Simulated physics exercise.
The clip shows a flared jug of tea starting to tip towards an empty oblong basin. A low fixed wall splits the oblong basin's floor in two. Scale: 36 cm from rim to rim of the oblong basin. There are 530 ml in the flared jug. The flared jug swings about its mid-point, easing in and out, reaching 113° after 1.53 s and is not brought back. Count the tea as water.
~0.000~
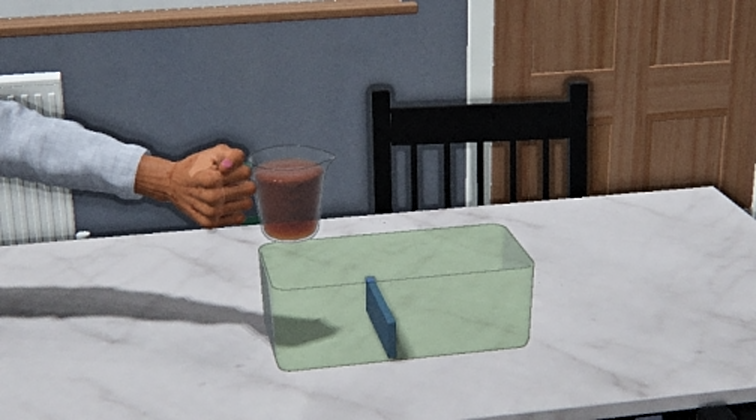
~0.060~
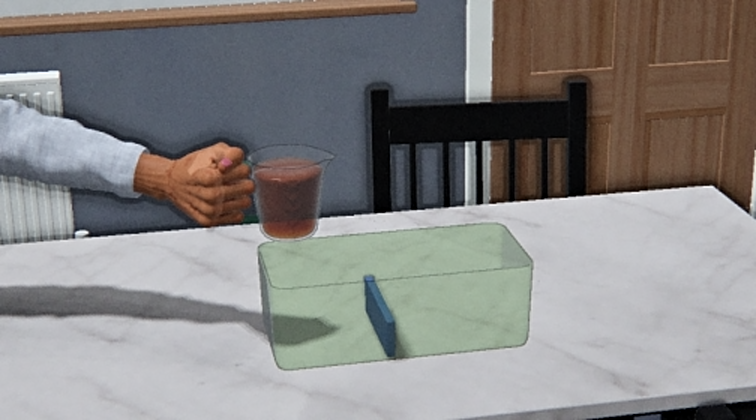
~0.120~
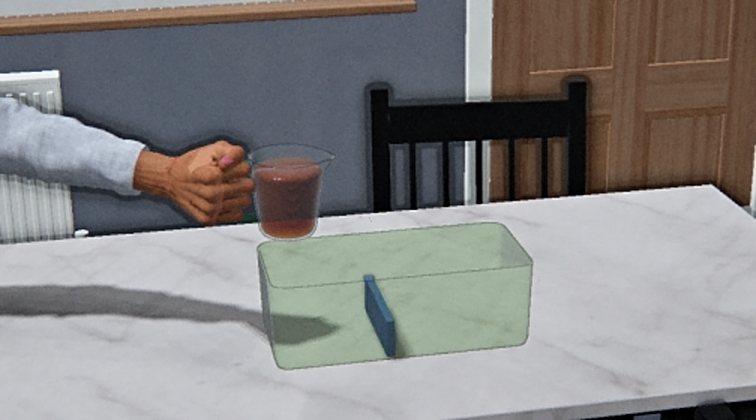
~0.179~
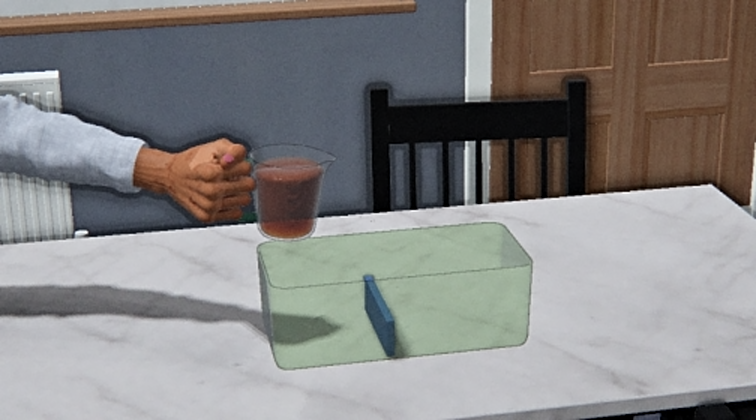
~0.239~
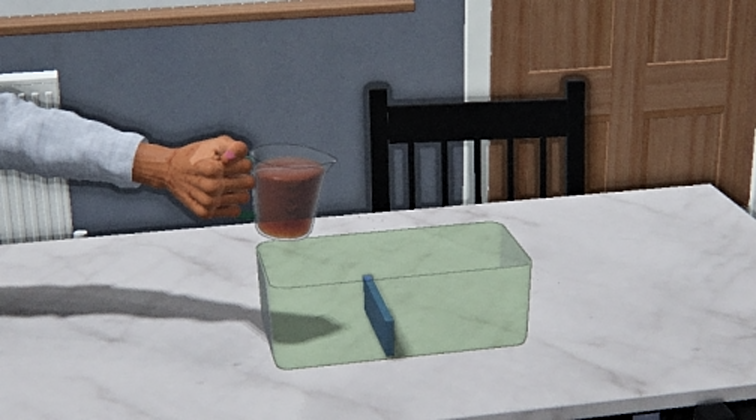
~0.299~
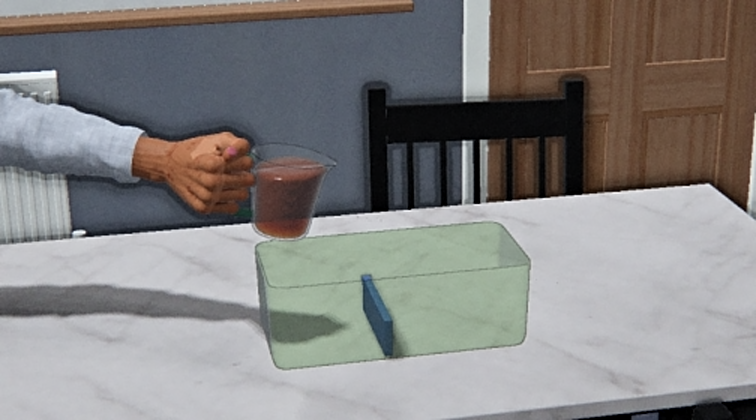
The clip opens with a hand at the left holding a flared jug of reddish-brown tea above the left end of an empty, pale green oblong basin with a blue dividing wall, on a marble table. The jug stays upright at first, then leans slightly to the right.
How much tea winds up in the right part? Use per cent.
The far part has some 53 per cent.
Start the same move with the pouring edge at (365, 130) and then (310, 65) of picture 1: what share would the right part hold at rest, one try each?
First 95, then 55 per cent.
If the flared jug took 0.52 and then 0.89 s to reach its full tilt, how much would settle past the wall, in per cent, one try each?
In turn about 25 and 35 per cent.
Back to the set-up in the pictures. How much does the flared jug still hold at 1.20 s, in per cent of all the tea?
Near 14 in a hundred.
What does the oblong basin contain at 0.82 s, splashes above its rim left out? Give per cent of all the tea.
Some 12 per cent.
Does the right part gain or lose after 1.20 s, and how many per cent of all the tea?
It goes up by about 2.
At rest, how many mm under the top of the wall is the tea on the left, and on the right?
Left about 46 mm, right about 46 mm.
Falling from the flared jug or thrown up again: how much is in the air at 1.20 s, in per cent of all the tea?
About 8 per cent.
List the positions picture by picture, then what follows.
In the first picture, it leans 0°; its right rim is at (336, 155); the tea meets the walls at (252, 171) and (324, 165); the oblong basin's rim runs from (265, 268) to (519, 245); the wall's top is at (380, 300).
In the second picture, it leans 0°; its right rim is at (335, 154); the tea meets the walls at (251, 169) and (322, 164).
In the third picture, it leans 2°; its right rim is at (336, 155); the tea meets the walls at (252, 169) and (323, 164).
In the fourth picture, it leans 4°; its right rim is at (337, 157); the tea meets the walls at (253, 169) and (324, 164).
In the fifth picture, it leans 7°; its right rim is at (338, 159); the tea meets the walls at (252, 168) and (325, 164).
In the sixth picture, it leans 10°; its right rim is at (339, 162); the tea meets the walls at (253, 169) and (327, 164).
Then, 0.82 s in, the tilt is 63° and 74 per cent is still to pour, 2 is left of the wall and 10 right of it.
Then, 1.20 s in, the tilt is 100° and 14 per cent is still to pour, 27 is left of the wall and 51 right of it.
Then, 1.60 s in, the tilt is 113° and 0 per cent is still to pour, 47 is left of the wall and 53 right of it.
Then, 2.03 s in, the tilt is 113° and 0 per cent is still to pour, 47 is left of the wall and 53 right of it.
Finally, 47 per cent lies left of the wall, 53 right of it and 0 outside.
